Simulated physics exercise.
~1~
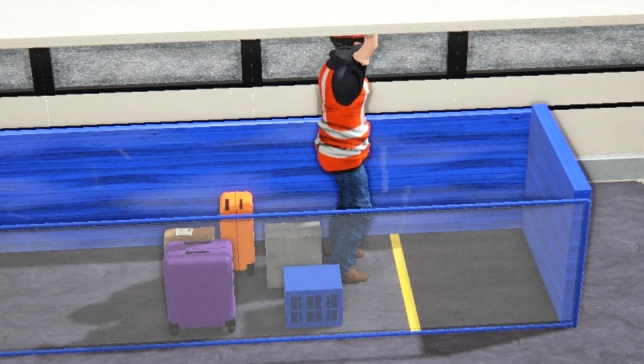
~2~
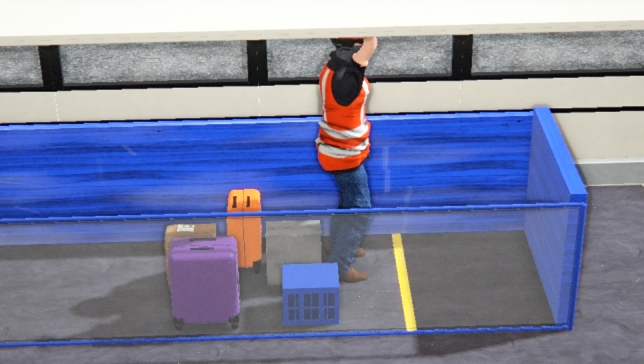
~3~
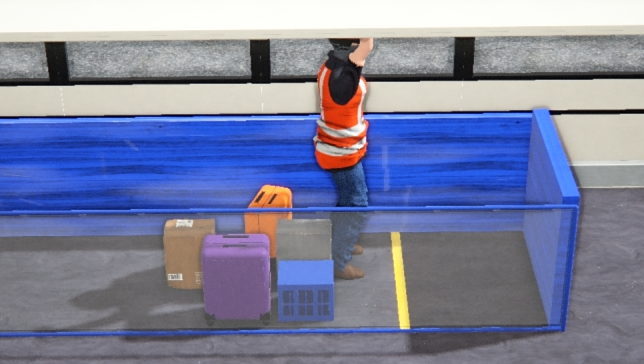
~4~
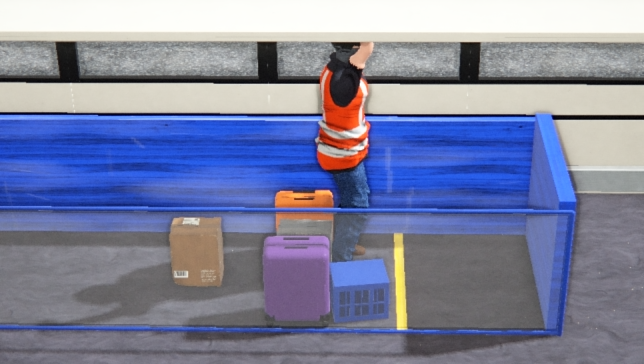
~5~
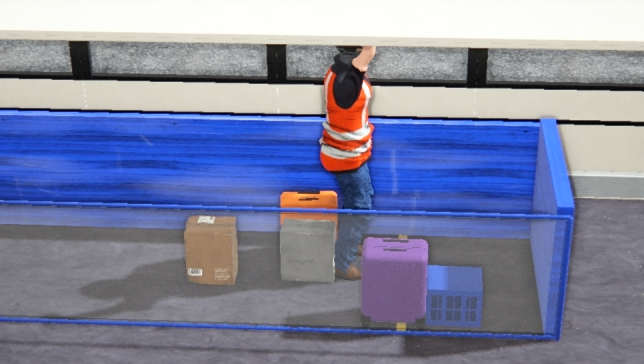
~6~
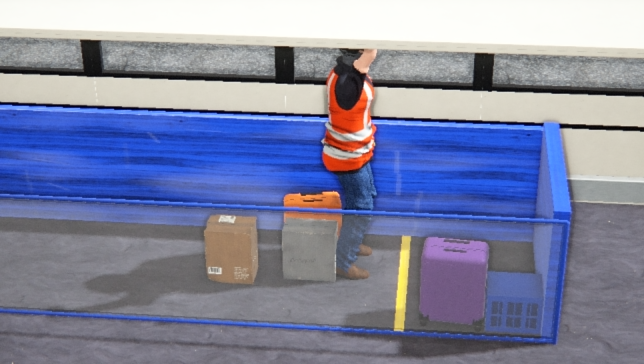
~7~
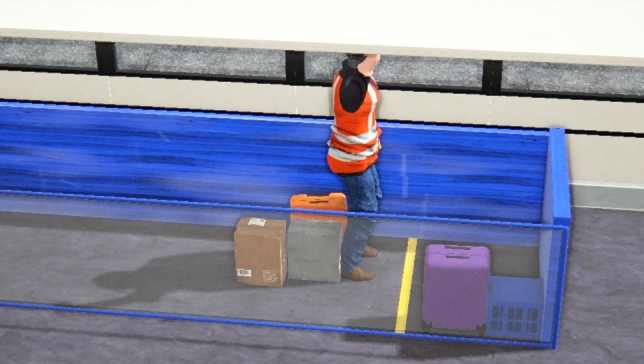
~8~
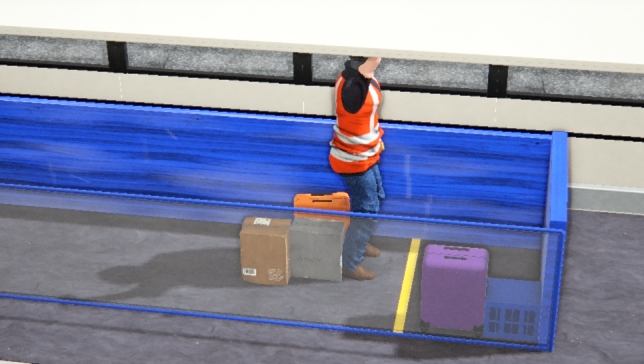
The video shows a worker in an orange vest standing still in a blue-walled bay as a purple suitcase and blue crate slide right across a yellow line and stop beyond it, while an orange case, grey box and brown carton shift right but stop short.
